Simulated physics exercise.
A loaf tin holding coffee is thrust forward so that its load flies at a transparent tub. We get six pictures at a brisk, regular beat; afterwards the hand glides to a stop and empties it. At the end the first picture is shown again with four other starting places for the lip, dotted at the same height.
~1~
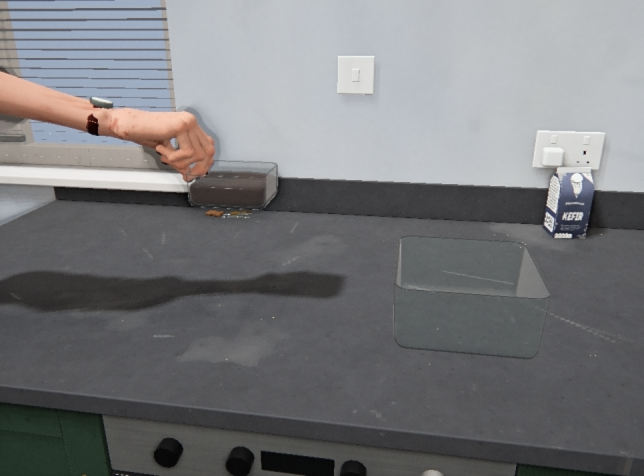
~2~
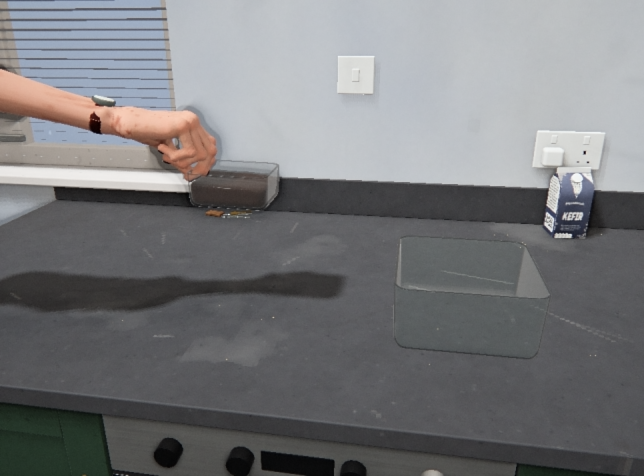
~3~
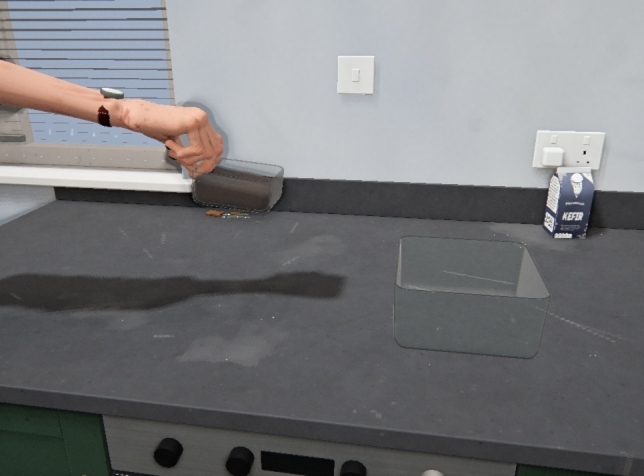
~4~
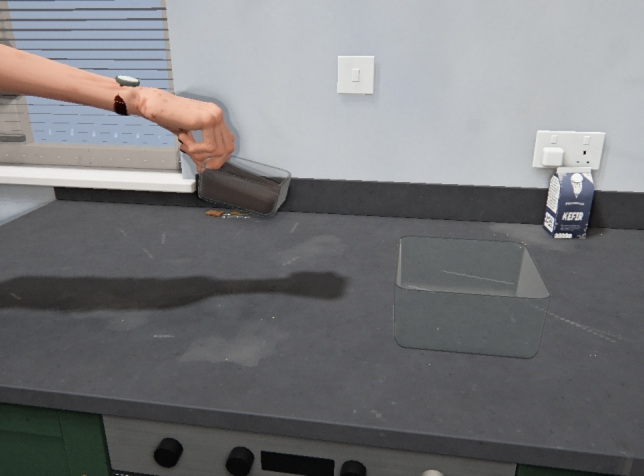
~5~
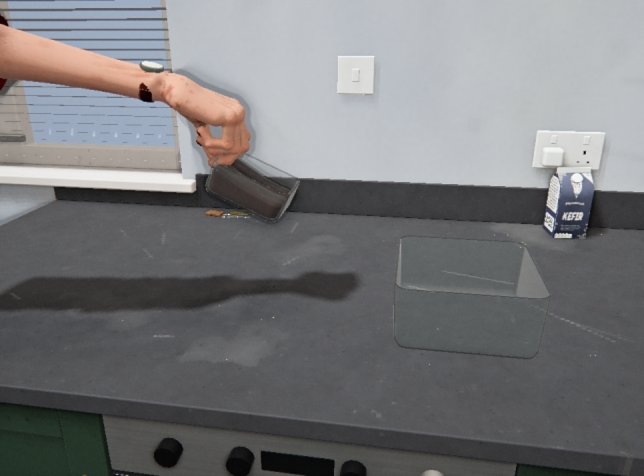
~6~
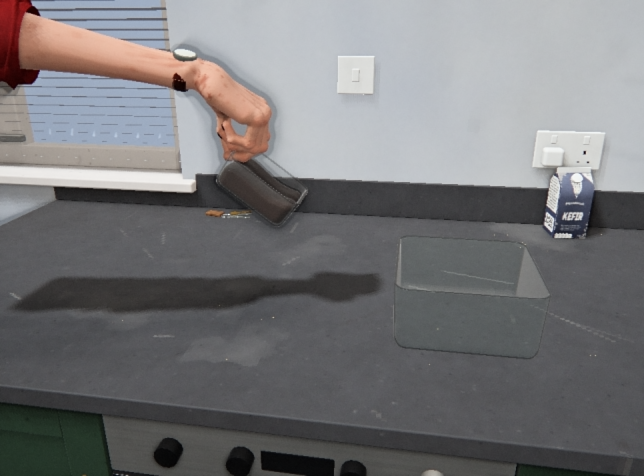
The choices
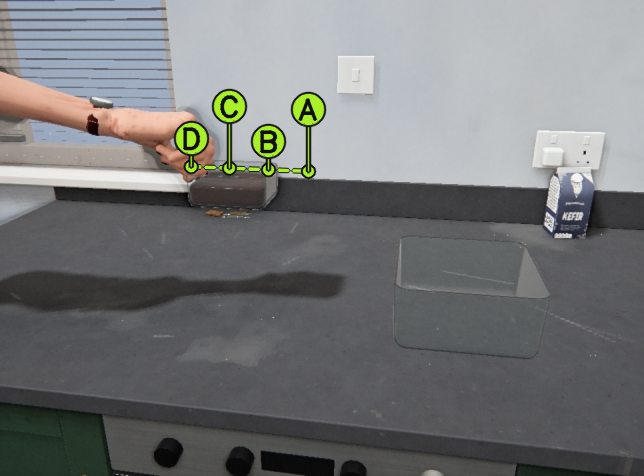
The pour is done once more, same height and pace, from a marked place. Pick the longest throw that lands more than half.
Take A.
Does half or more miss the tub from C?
Yes, it does.
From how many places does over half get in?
One of the four.
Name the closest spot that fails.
B it is.
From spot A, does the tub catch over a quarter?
Yes, clearly.
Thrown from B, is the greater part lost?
Yes, it does.
In lime, A at (308, 171); B at (268, 169); C at (229, 168); D at (191, 166).
If A is chosen, about 79 % lands in the tub, 8 % falls short and 13 % goes beside or beyond.
If B is chosen, about 8 % lands in the tub, 87 % falls short and 5 % goes beside or beyond.
If C is chosen, about 0 % lands in the tub, 96 % falls short and 4 % goes beside or beyond.
If D is chosen, about 0 % lands in the tub, 100 % falls short.
